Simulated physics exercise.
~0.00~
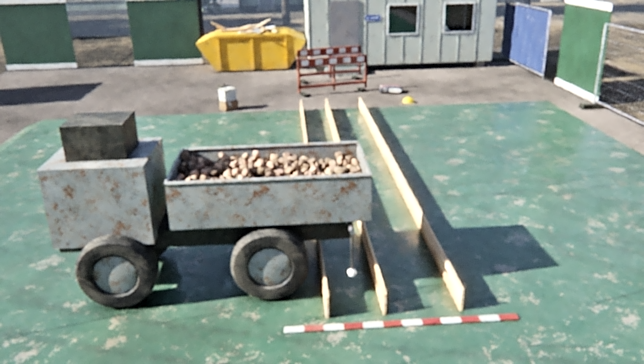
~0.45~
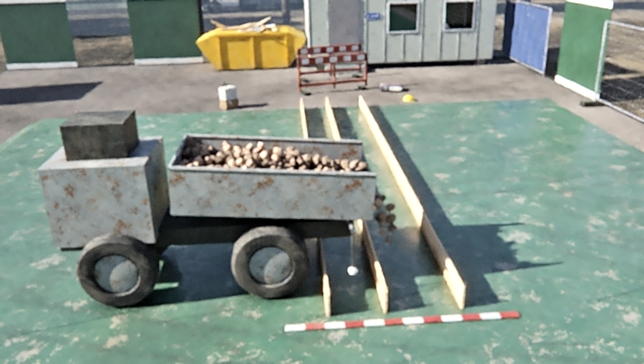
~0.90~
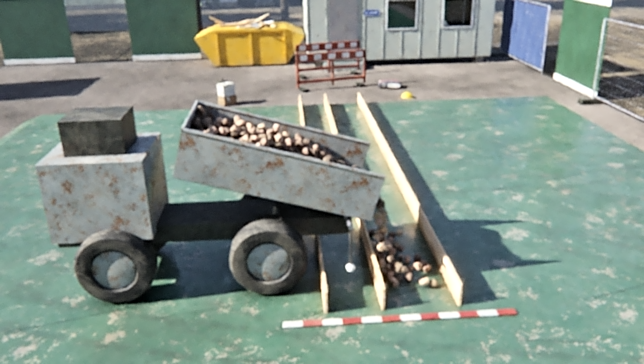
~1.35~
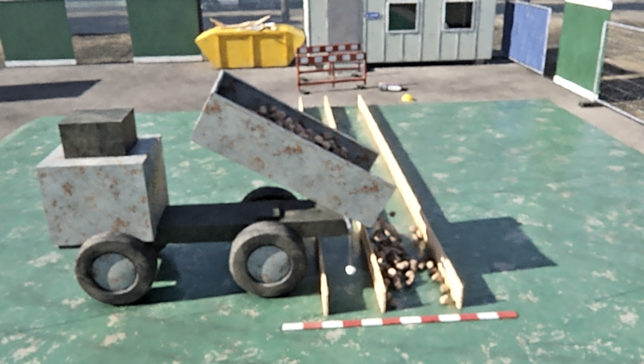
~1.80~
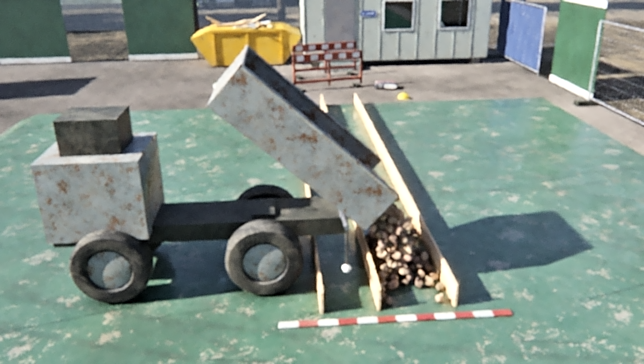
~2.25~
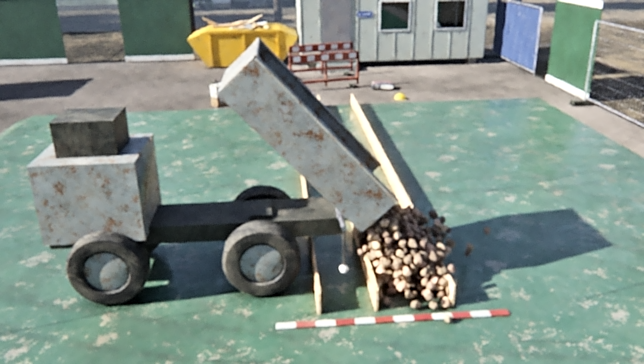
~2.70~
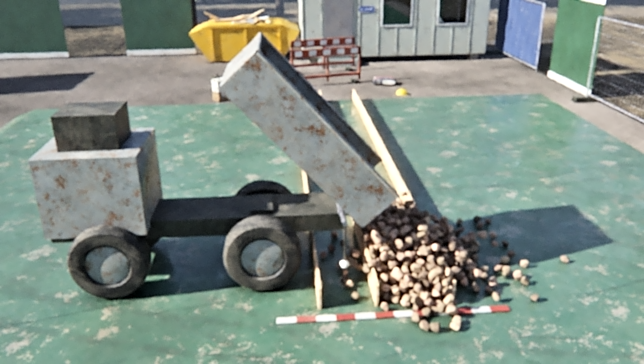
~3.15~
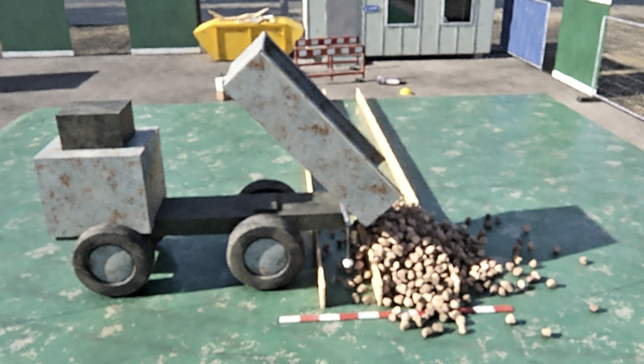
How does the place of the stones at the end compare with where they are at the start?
At the start the stones lie in the body of the truck, while at the end they are lower and further right, heaped on the floor mostly in the far bay, with some spilled past the last plank.
